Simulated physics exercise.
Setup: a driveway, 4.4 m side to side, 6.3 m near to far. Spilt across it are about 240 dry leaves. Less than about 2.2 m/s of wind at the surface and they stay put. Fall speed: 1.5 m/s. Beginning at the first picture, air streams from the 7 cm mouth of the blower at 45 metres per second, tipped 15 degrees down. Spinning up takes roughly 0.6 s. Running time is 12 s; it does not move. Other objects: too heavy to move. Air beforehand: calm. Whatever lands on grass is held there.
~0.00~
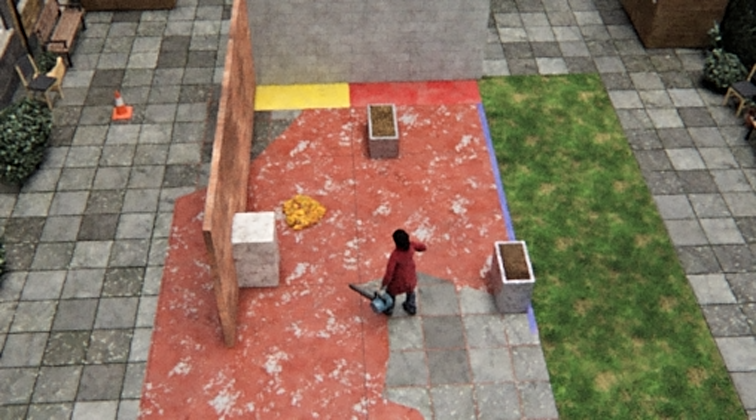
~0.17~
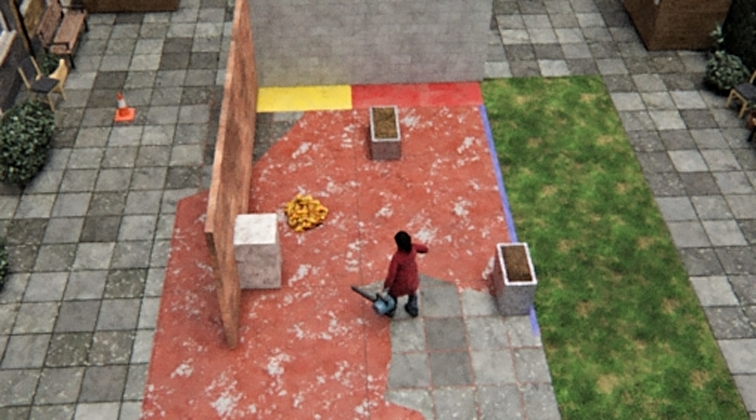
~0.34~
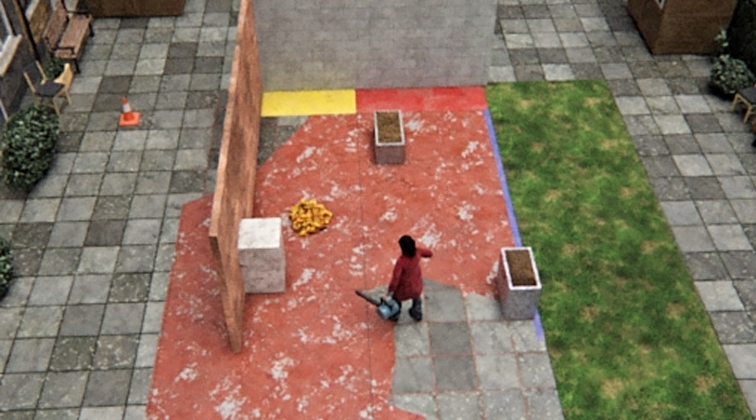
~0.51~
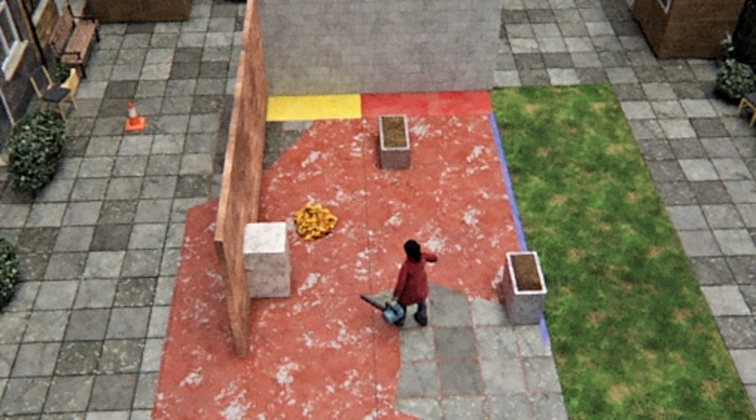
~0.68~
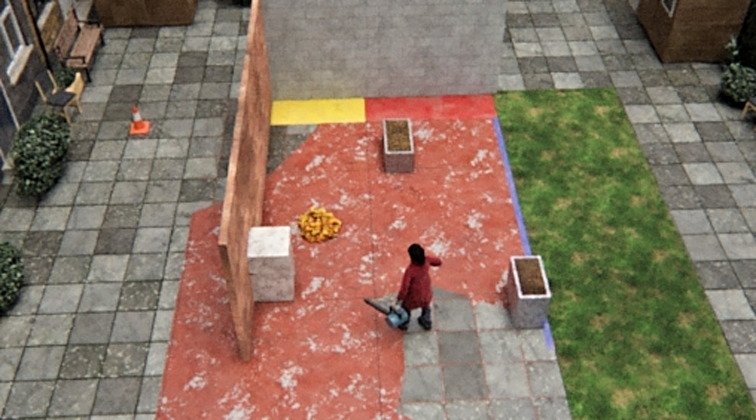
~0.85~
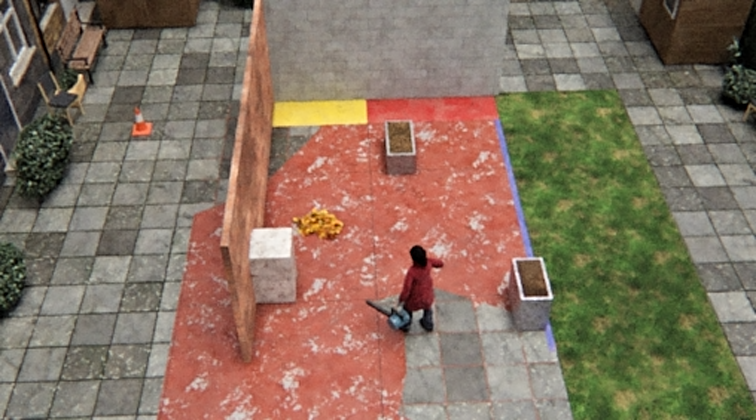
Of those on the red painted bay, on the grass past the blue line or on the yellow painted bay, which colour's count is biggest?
The count is biggest for yellow.
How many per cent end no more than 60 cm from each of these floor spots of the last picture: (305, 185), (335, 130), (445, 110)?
Taking the spots one by one, around 20 %, 0 % and 2 %.
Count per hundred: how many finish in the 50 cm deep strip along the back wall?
Roughly 50 per cent.
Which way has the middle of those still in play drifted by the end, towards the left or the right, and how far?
Looks like a left-hand shift of around 0.4 m.
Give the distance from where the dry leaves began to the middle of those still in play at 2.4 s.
Roughly 1.2 m.
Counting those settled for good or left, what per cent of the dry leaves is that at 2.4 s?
I reckon around 1 per cent.
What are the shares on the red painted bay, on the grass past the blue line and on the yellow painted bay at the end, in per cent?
I'd put it at around 5 % for red, 0 % for blue and 50 % for yellow.
After 2.4 s the count stands so, 0 % are on the grass past the blue line, 20 % on the yellow painted bay and 0 % on the red painted bay; the middle of those still in play is near (297, 182).
After 3.8 s the count stands so, 0 % are on the grass past the blue line, 35 % on the yellow painted bay and 0 % on the red painted bay; the middle of those still in play is near (297, 159).
After 6.6 s the count stands so, 0 % are on the grass past the blue line, 46 % on the yellow painted bay and 0 % on the red painted bay; the middle of those still in play is near (299, 140).
After 12.0 s, at the end, 0 % are on the grass past the blue line, 49 % on the yellow painted bay and 7 % on the red painted bay; the middle of those still in play is near (299, 116).
